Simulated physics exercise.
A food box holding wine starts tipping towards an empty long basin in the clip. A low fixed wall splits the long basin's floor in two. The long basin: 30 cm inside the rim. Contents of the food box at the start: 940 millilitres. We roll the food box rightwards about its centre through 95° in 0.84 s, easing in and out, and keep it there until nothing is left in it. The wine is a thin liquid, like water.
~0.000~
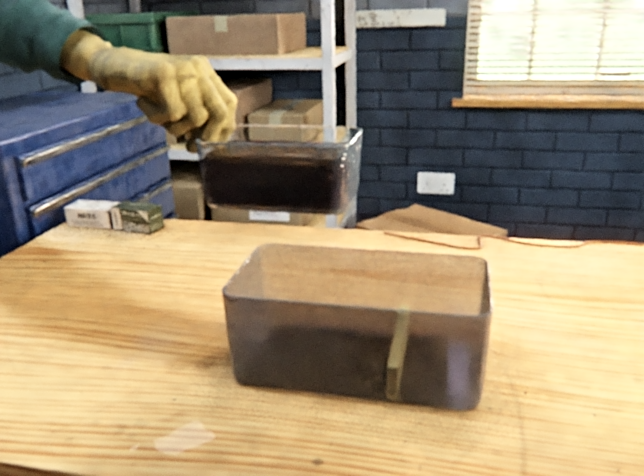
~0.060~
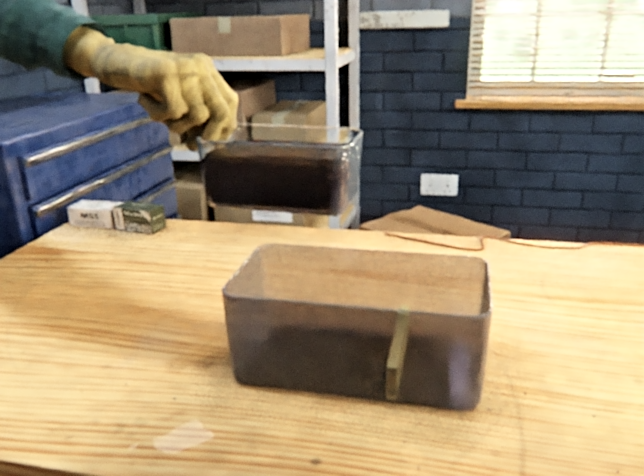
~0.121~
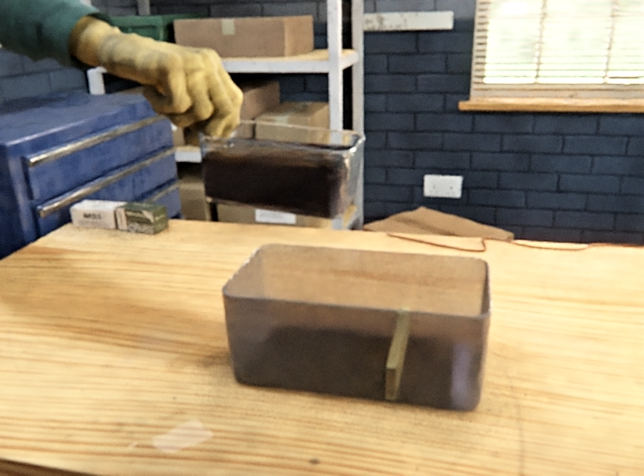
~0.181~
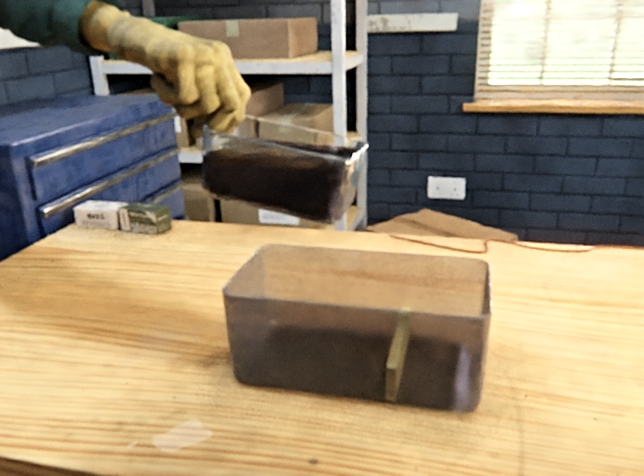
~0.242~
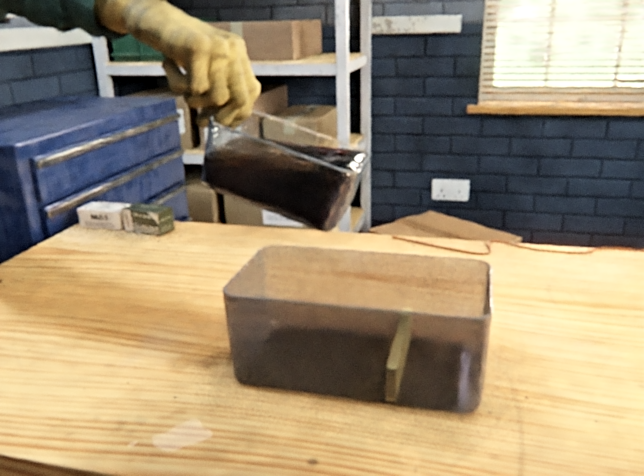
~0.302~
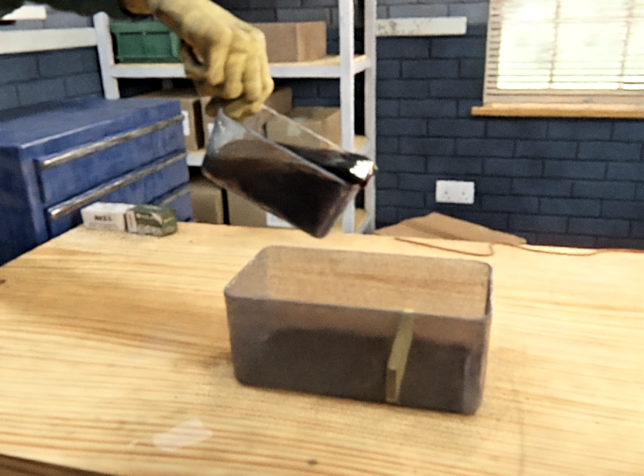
A gloved hand tilts a clear box of dark liquid clockwise, slowly and then faster, lowering its right end above a long, see-through basin on a wooden table, as the liquid gathers towards the box's right rim.
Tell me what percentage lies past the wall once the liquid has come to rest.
Some 50 per cent.
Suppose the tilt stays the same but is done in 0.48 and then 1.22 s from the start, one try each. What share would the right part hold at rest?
In turn about 40 and 60 per cent.
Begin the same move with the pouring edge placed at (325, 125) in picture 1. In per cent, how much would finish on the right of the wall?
25 %.
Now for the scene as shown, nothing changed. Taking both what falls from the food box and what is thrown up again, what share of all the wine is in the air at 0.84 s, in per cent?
It comes to some 7 percent of the total.
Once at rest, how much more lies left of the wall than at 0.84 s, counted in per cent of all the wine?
About 18 percent.
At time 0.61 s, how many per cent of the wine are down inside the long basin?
At that time the basin holds about 36 per cent of the liquid.
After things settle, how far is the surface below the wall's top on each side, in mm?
Noted: Left near 30 mm, right near 12 mm.
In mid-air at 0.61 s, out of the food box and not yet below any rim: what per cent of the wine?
It comes to roughly 36 per cent.
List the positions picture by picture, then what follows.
In the first picture, it leans 0°; its right rim is at (356, 138); the wine meets the walls at (215, 148) and (354, 151); the long basin's rim runs from (242, 268) to (490, 286); the wall's top is at (399, 334).
In the second picture, it leans 1°; its right rim is at (356, 140); the wine meets the walls at (216, 147) and (355, 152).
In the third picture, it leans 5°; its right rim is at (358, 145); the wine meets the walls at (218, 145) and (356, 154).
In the fourth picture, it leans 10°; its right rim is at (361, 153); the wine meets the walls at (219, 145) and (359, 157).
In the fifth picture, it leans 18°; its right rim is at (363, 165); the wine meets the walls at (222, 145) and (363, 160).
In the sixth picture, it leans 27°; its right rim is at (364, 178); the wine meets the walls at (222, 146) and (365, 168); 4 per cent is over the edge.
By 0.61 s the tilt is 79° and 28 per cent is still to pour, 3 is left of the wall and 33 right of it.
By 0.84 s the tilt is 95° and 8 per cent is still to pour, 29 is left of the wall and 55 right of it.
By 1.08 s the tilt is 95° and 2 per cent is still to pour, 43 is left of the wall and 52 right of it.
By 1.34 s the tilt is 95° and 0 per cent is still to pour, 47 is left of the wall and 50 right of it.
At rest 48 per cent lies left of the wall, 50 right of it and 2 outside.
